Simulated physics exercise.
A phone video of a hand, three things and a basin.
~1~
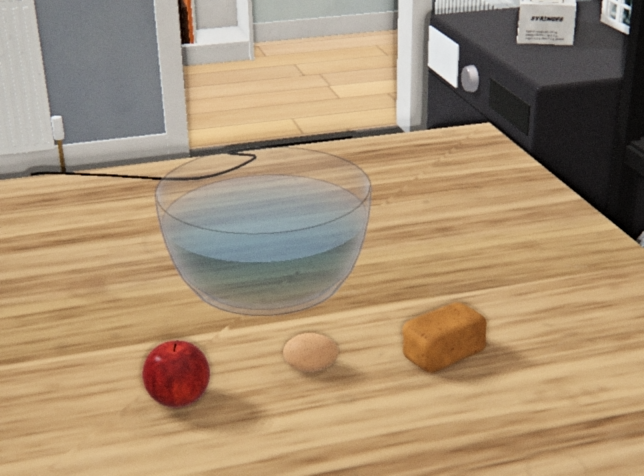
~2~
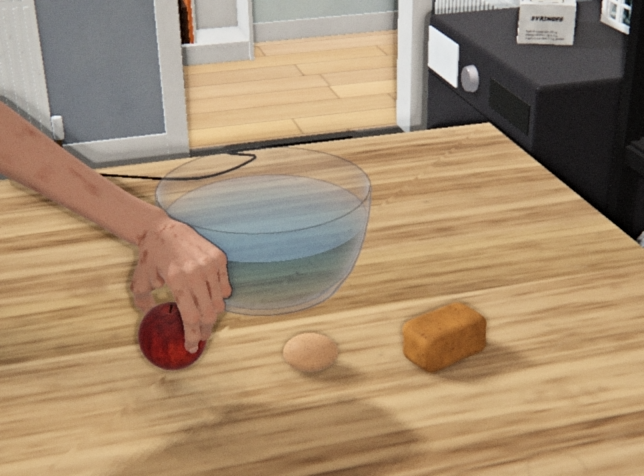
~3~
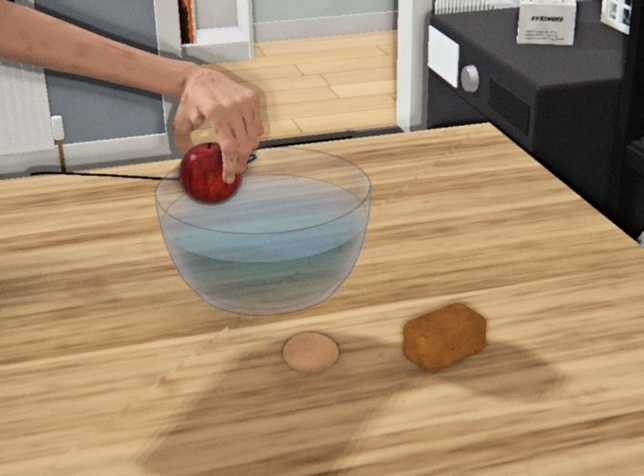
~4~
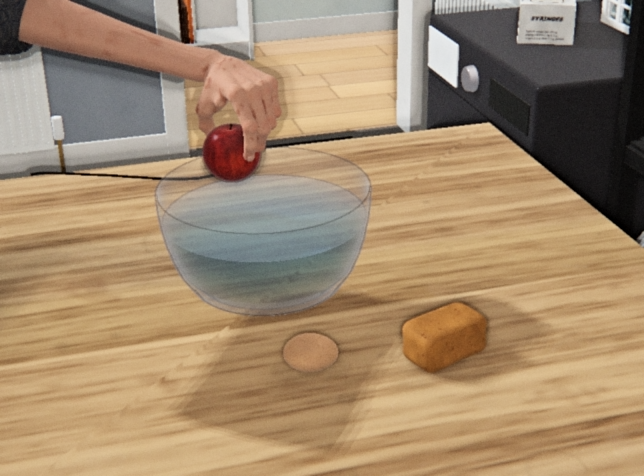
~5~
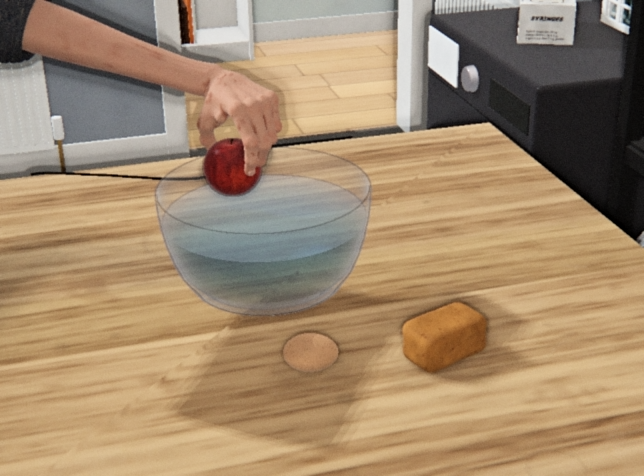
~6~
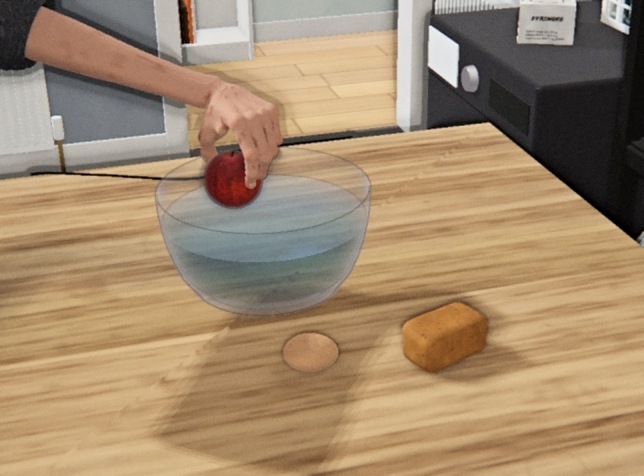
We see a red apple, an egg and a bread roll beside a clear bowl of water on a wooden table. A hand picks up the apple from the left, lifts it above the bowl and lowers it slightly.
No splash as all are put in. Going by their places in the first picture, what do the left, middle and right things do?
Afloat; under; afloat.
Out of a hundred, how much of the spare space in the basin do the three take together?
Close to 14 %.
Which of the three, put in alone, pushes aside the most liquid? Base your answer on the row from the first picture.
Go with the item at far left.
Soon after, the apple floats.
Later, the egg goes to the bottom.
In the end, the bread roll floats; afloat, apple and bread roll.
